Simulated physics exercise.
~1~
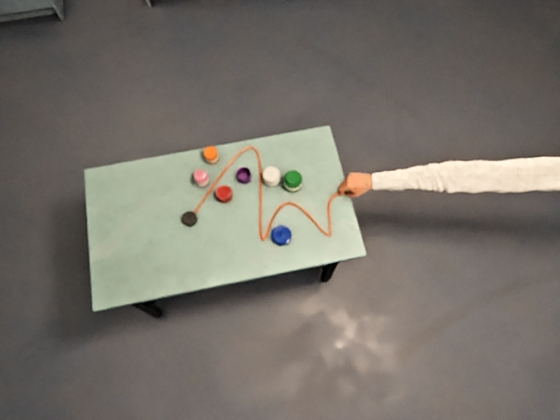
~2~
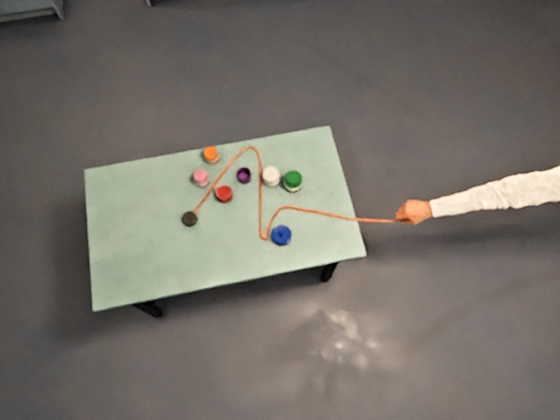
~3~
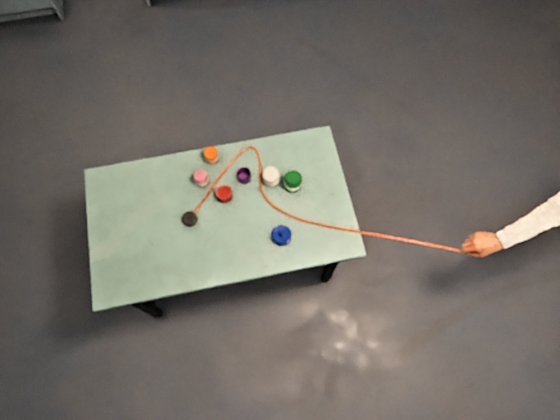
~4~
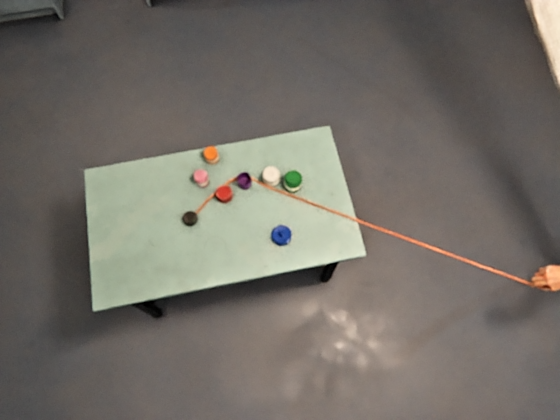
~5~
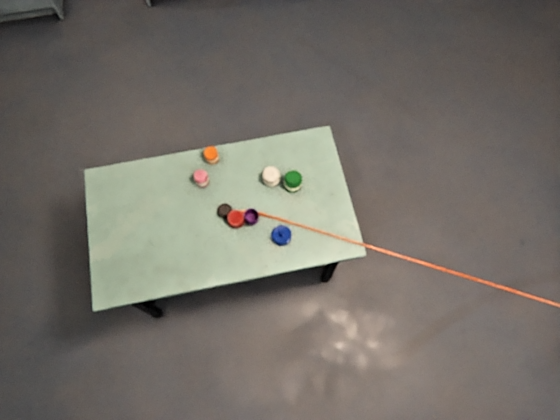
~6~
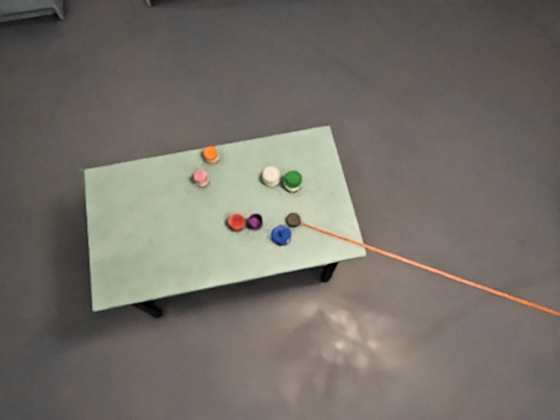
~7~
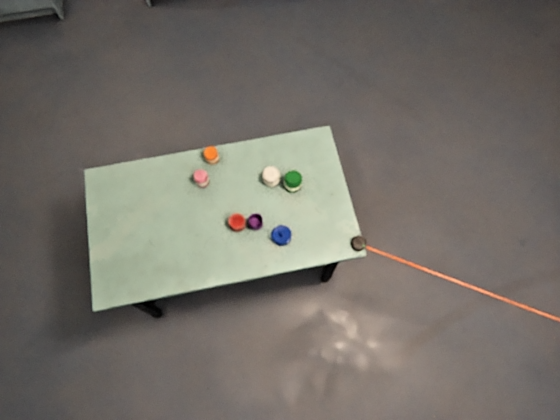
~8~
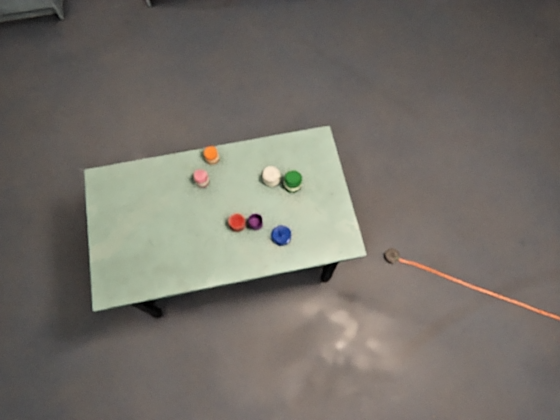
A black puck, pulled rightwards by hand on an orange cord, shifts two containers and leaves the table.
